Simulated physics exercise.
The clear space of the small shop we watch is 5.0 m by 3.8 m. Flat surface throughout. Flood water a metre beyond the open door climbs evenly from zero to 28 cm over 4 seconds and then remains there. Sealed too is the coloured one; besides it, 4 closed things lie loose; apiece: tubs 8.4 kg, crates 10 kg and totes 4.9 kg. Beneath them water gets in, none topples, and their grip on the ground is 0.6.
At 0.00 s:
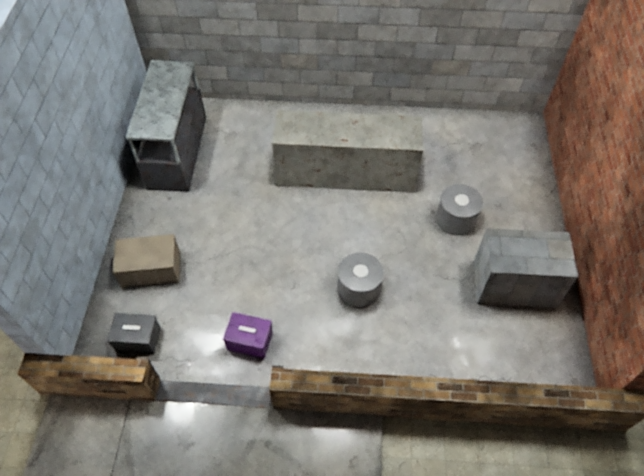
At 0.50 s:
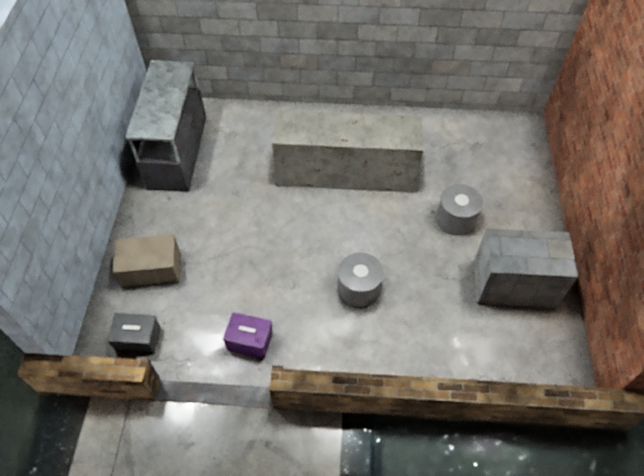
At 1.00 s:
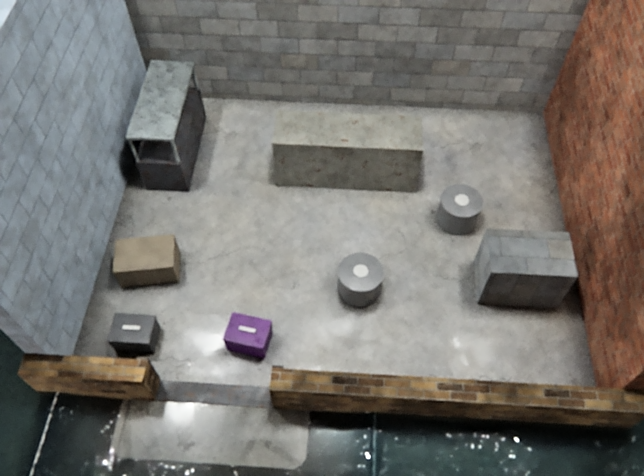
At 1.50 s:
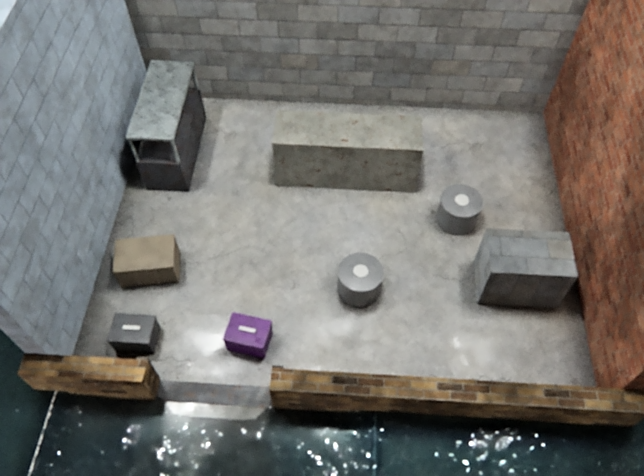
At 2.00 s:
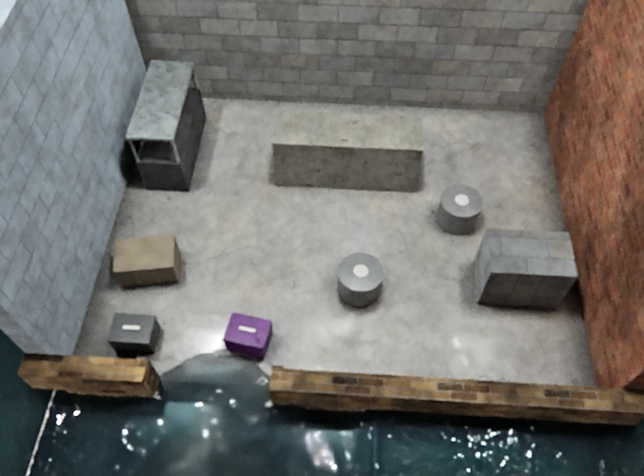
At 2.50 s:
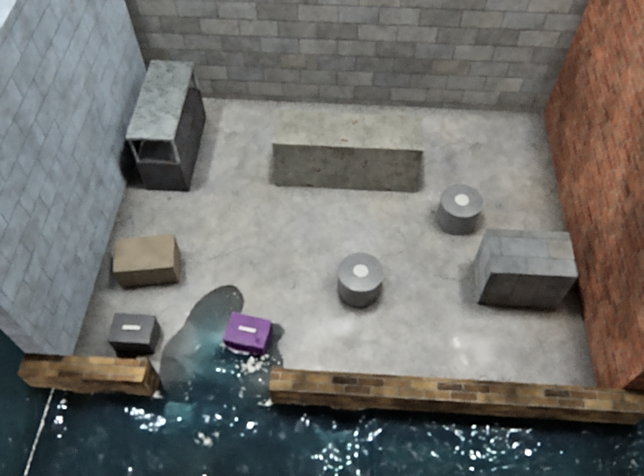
In a small walled shop, dark water spread along the outside of the low front wall, then crept in through the gap and around the purple tote, while everything inside stayed put.
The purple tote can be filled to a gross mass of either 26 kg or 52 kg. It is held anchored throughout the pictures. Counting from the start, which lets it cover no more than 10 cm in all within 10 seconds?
I predict only the heavier option keeps it in place.
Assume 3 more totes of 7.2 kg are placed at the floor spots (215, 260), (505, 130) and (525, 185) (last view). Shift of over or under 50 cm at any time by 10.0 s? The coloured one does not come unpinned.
The first comes out above the threshold, the second below the threshold, the third below the threshold.
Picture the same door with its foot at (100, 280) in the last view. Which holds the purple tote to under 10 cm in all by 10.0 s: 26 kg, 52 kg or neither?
Well, then the lesser option suffices.
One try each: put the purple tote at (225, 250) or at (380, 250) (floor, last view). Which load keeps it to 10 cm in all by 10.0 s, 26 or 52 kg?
Only the heavy mass does it, then the light mass does it.
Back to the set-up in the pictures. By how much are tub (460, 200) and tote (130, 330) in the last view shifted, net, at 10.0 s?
Net displacement, in order: 80 cm; 80 cm.
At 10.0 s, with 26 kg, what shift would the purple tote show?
Roughly 80 cm.
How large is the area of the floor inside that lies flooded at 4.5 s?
Roughly 9.0 m2.
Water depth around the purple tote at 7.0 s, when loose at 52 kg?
10 cm, roughly.
After 3.5 s the purple tote would be 1 cm from its start with 26 kg and 0 cm from its start with 52 kg; 9 cm of water round it then.
After 4.5 s the purple tote would be 21 cm from its start with 26 kg and 0 cm from its start with 52 kg; 9 cm of water round it then.
After 7.0 s the purple tote would be 65 cm from its start with 26 kg and 0 cm from its start with 52 kg; 10 cm of water round it then.
After 10.0 s the purple tote would be 86 cm from its start with 26 kg and 0 cm from its start with 52 kg; 13 cm of water round it then.
